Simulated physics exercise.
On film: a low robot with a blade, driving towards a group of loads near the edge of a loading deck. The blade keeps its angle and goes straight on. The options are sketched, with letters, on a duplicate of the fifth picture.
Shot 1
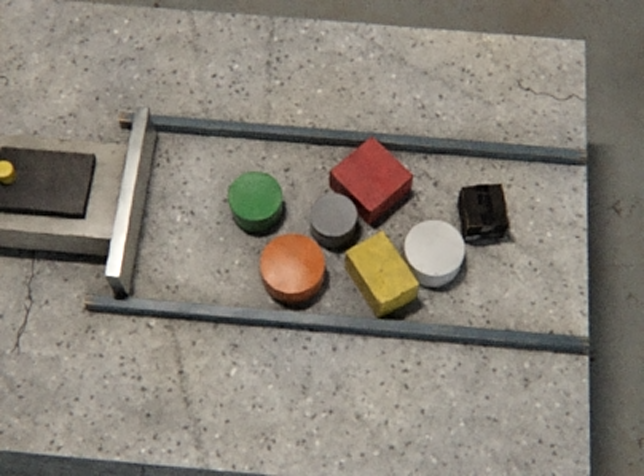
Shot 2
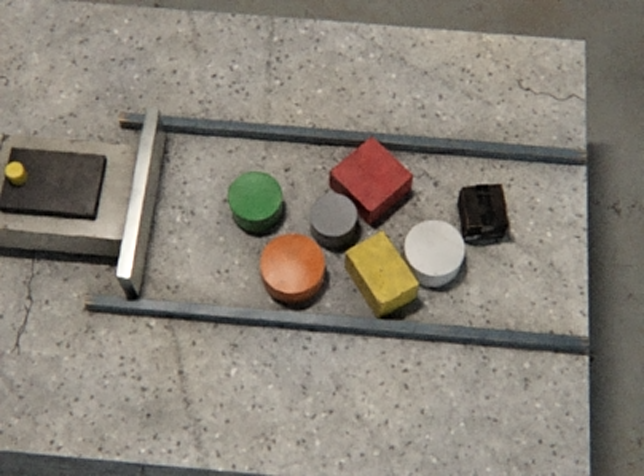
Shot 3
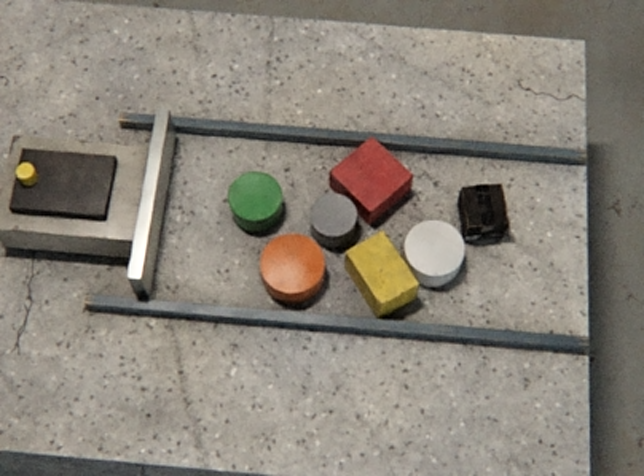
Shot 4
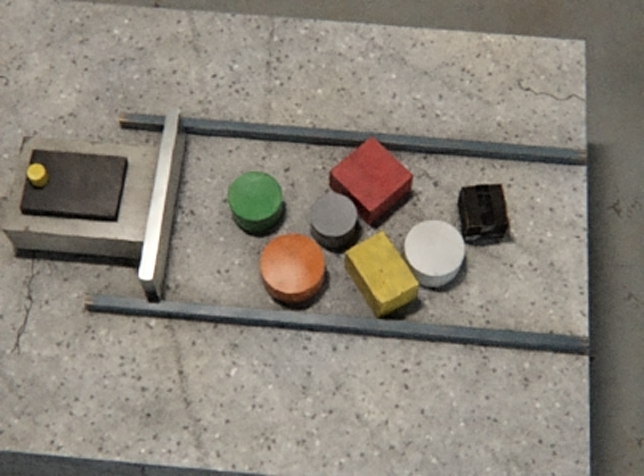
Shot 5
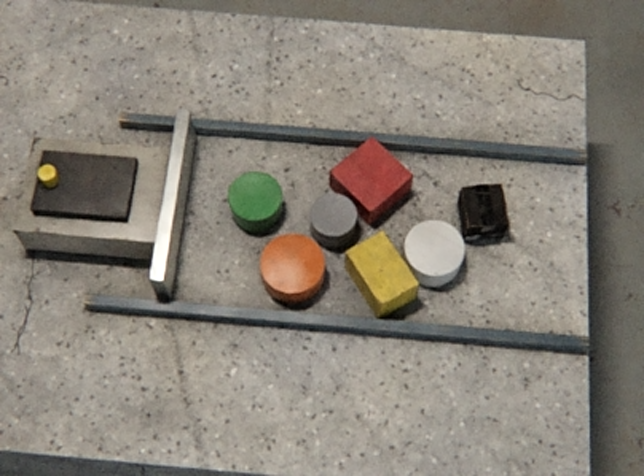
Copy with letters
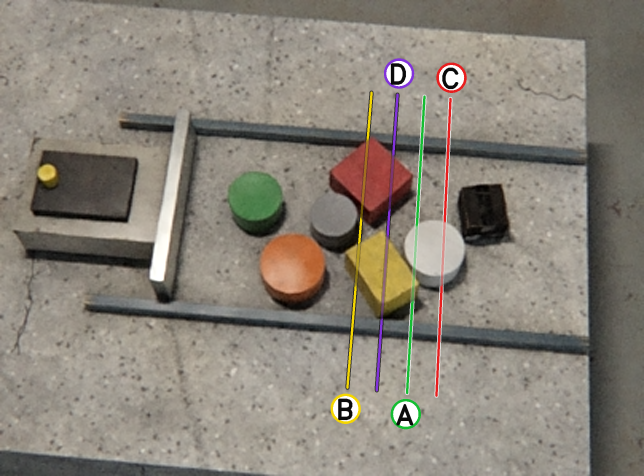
A low robot with a wide blade drove slowly to the right between two rails, closing in on a cluster of colourful canisters, crates and a black box, which all stayed still, untouched.
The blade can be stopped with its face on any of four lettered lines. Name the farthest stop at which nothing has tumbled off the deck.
C is the last safe line.
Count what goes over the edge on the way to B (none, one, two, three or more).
The count is none.
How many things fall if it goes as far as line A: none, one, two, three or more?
By then, none.
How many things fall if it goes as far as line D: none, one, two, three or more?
The count is none.
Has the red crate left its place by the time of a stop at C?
Yes.
On the marked copy, A at (416, 236); B at (360, 231); C at (444, 238); D at (388, 233).
Taking C. A third of the way, robot (191, 194); orange canister (304, 270); green pail (307, 207).
Two thirds of the way, robot (291, 202); white canister (505, 253); black box (503, 200).
When it is over, robot (364, 208); white canister (574, 254); yellow crate (530, 297); nothing has fallen.
As for the rest, A is safe but short; B is safe but short; D is safe but short.
